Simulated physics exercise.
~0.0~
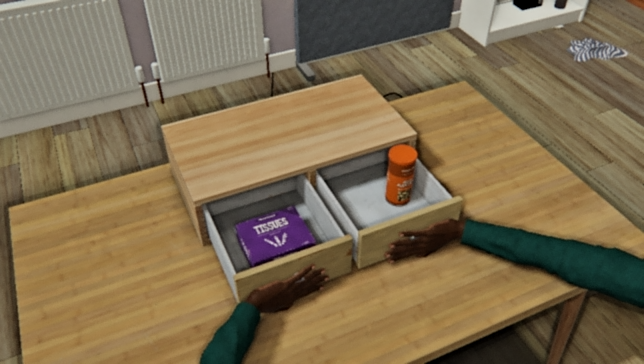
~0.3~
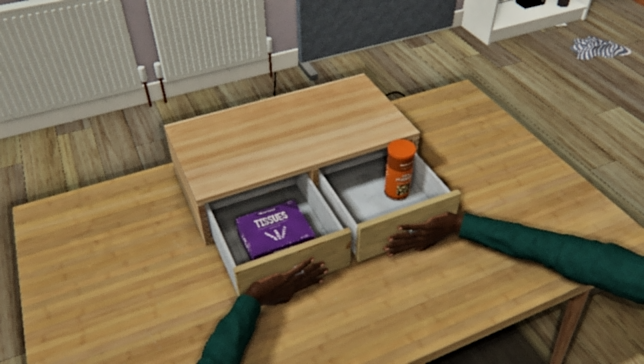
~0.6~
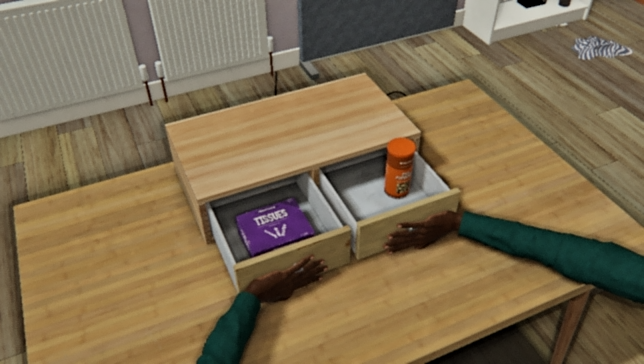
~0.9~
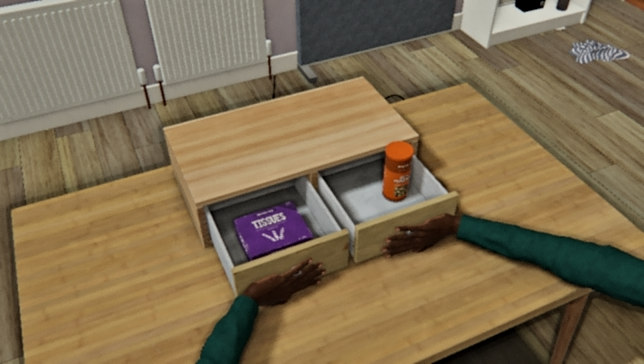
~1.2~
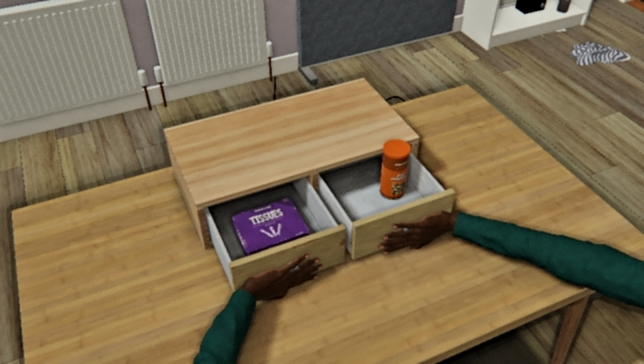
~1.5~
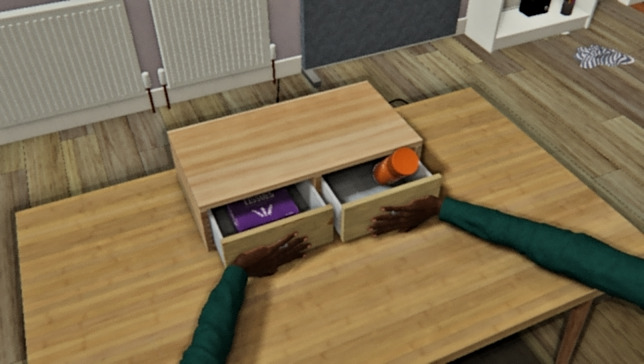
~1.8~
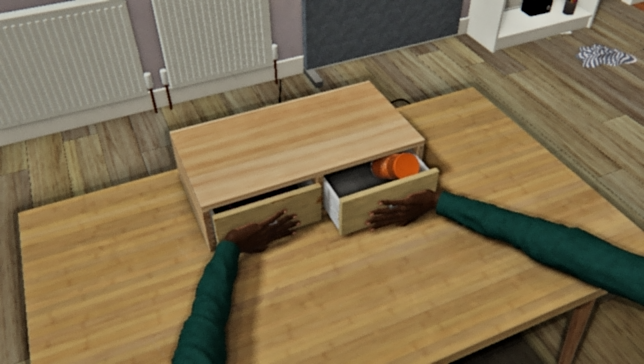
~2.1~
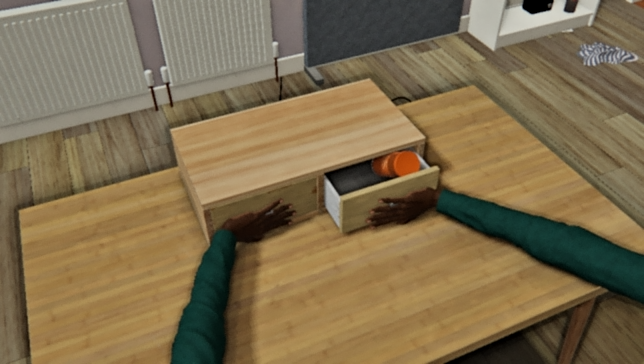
Two hands push open drawers inward; the left shuts, but the right stays partly open.
